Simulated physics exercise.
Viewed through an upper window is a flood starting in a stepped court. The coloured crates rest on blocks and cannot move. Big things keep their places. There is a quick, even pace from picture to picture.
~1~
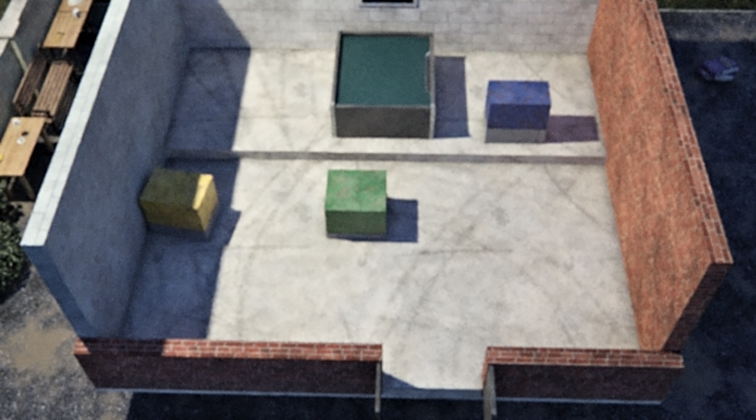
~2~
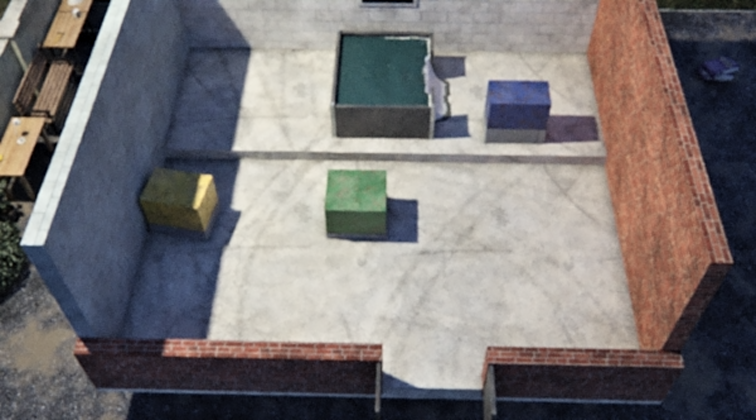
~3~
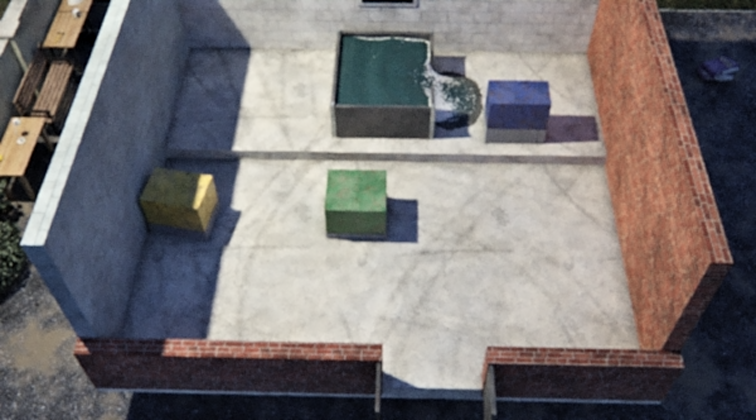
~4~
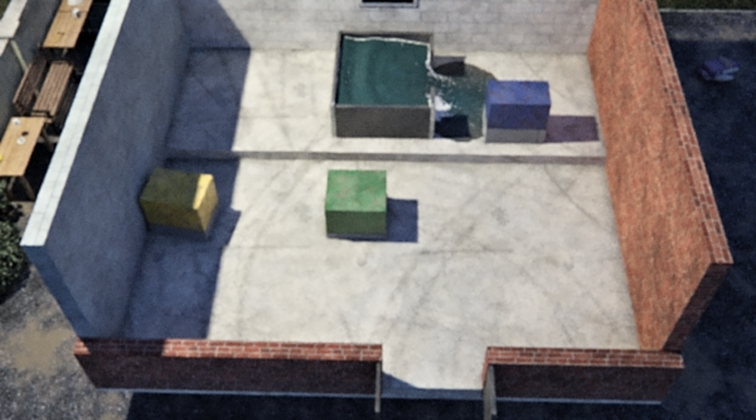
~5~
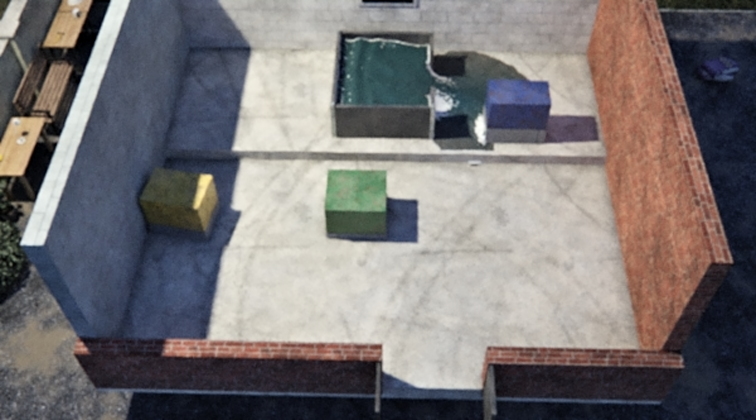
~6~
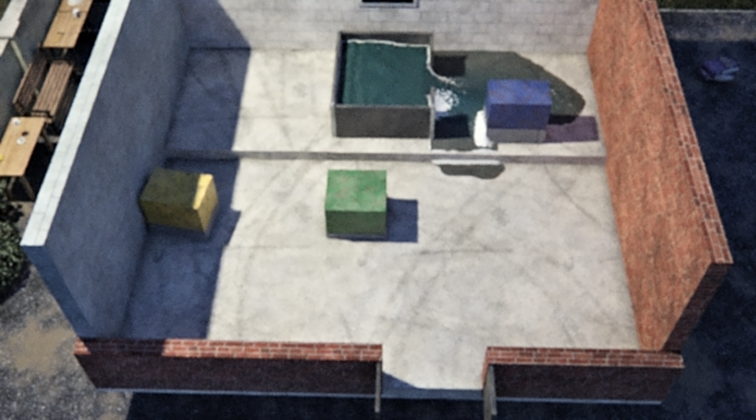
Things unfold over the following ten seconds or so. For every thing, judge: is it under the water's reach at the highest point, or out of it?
In the end the green crate is missed; the blue crate is missed; the yellow crate is missed.
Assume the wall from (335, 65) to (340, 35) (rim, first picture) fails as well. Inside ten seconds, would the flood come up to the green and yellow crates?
So the green crate goes wet while the yellow crate goes wet.
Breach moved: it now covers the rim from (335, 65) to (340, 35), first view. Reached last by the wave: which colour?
My pick is the blue crate.
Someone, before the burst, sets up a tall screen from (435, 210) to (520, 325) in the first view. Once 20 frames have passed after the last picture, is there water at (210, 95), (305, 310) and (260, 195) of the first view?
The first point comes out unwetted, the next unwetted, the last unwetted.
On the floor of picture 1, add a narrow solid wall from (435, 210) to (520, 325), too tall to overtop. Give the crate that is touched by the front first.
I'd pick the one in blue.
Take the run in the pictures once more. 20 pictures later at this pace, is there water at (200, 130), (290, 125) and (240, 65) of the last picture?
Status by point, in sequence: Unwetted; unwetted; unwetted.
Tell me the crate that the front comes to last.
Last of all: The yellow-painted one.
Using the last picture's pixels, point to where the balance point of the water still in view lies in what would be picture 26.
That puts it at around (481, 120).
A moment on, water covers 20 % of the floor; the green crate not reached, the blue crate water round its plinth, the yellow crate not reached.
Next, water covers 30 % of the floor; the green crate not reached, the blue crate water round its plinth, the yellow crate not reached.
Then, water covers 40 % of the floor; the green crate water round its plinth, the blue crate water round its plinth, the yellow crate not reached.
Later, water covers 55 % of the floor; the green crate water round its plinth, the blue crate water round its plinth, the yellow crate not reached.
In the end, water covers 80 % of the floor; the green crate stayed above the water, the blue crate stayed above the water, the yellow crate stayed above the water.
